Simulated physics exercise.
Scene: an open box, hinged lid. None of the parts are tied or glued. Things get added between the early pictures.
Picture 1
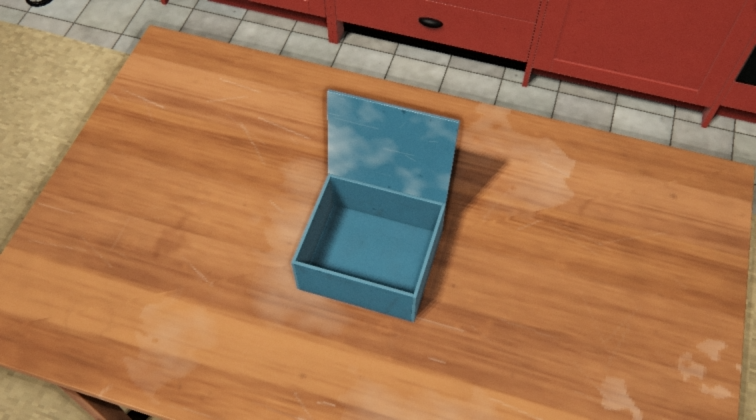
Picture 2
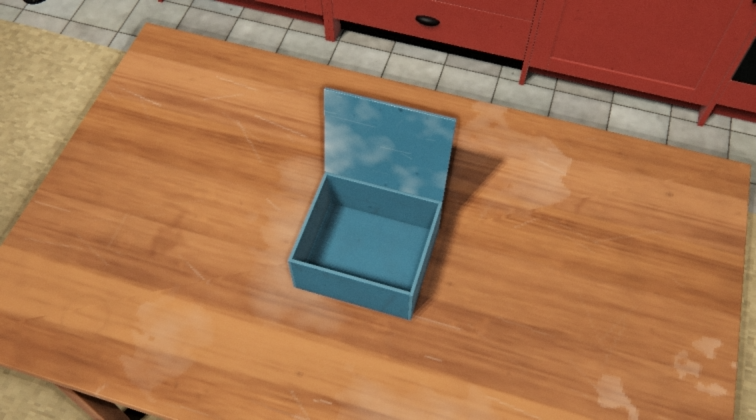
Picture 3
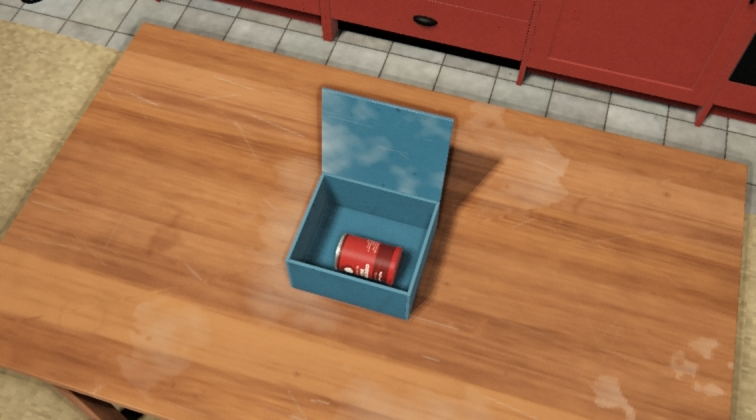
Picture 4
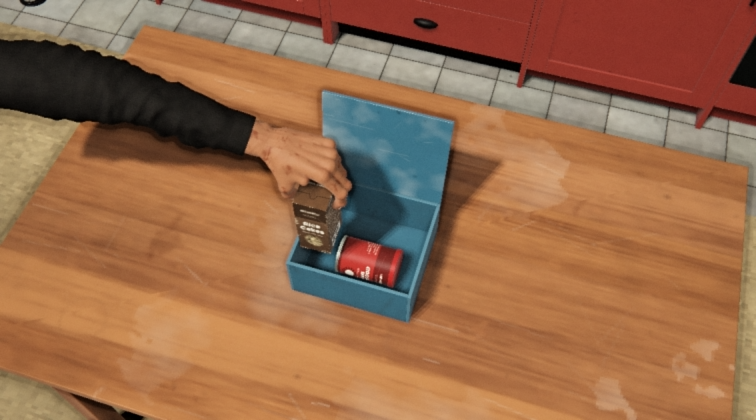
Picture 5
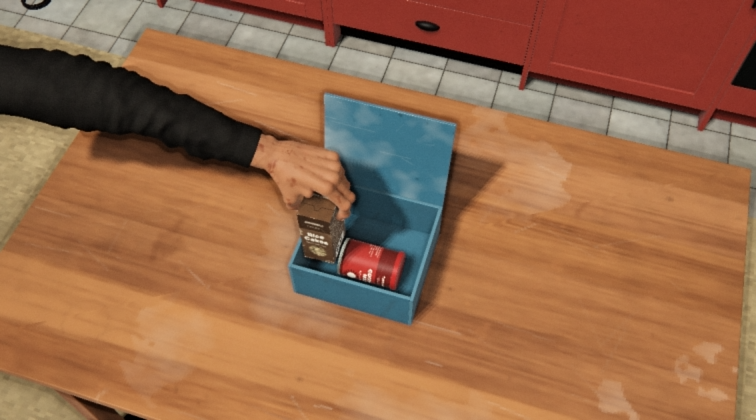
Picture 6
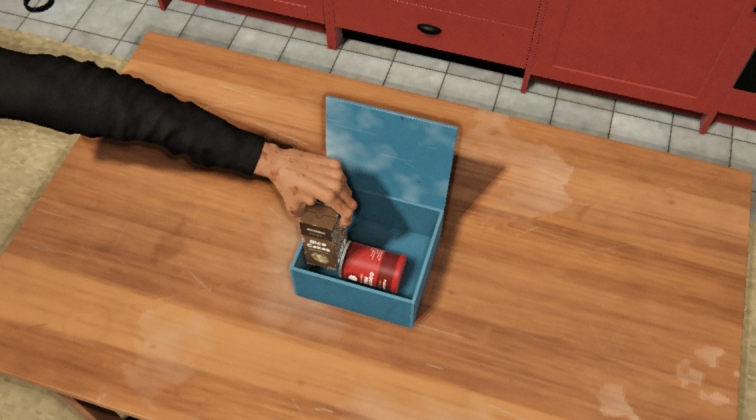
On a wooden table, an open blue box sat empty until a red tin appeared inside, and then a hand reached in from the left and held a brown carton upright in it beside the tin.
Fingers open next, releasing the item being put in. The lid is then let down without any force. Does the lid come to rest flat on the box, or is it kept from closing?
The lid is kept from closing.
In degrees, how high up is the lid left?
About 30° above the rim.
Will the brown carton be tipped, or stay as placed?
By the end it has leaned over.
Then, 0.90 s on from there, lid starting down; brown carton turned 47° from how it was put near (314, 247); red tin shifted a little.
Then, 1.50 s on from there, lid 67° above the rim; brown carton turned 47° from how it was put near (314, 247); red tin shifted a little.
Then, 1.70 s on from there, lid 46° above the rim; brown carton turned 47° from how it was put near (314, 247); red tin shifted a little.
In the end, lid 31° above the rim; toppled in the box, brown carton; red tin unmoved. At the end, from the last picture's camera, brown carton near (314, 247).
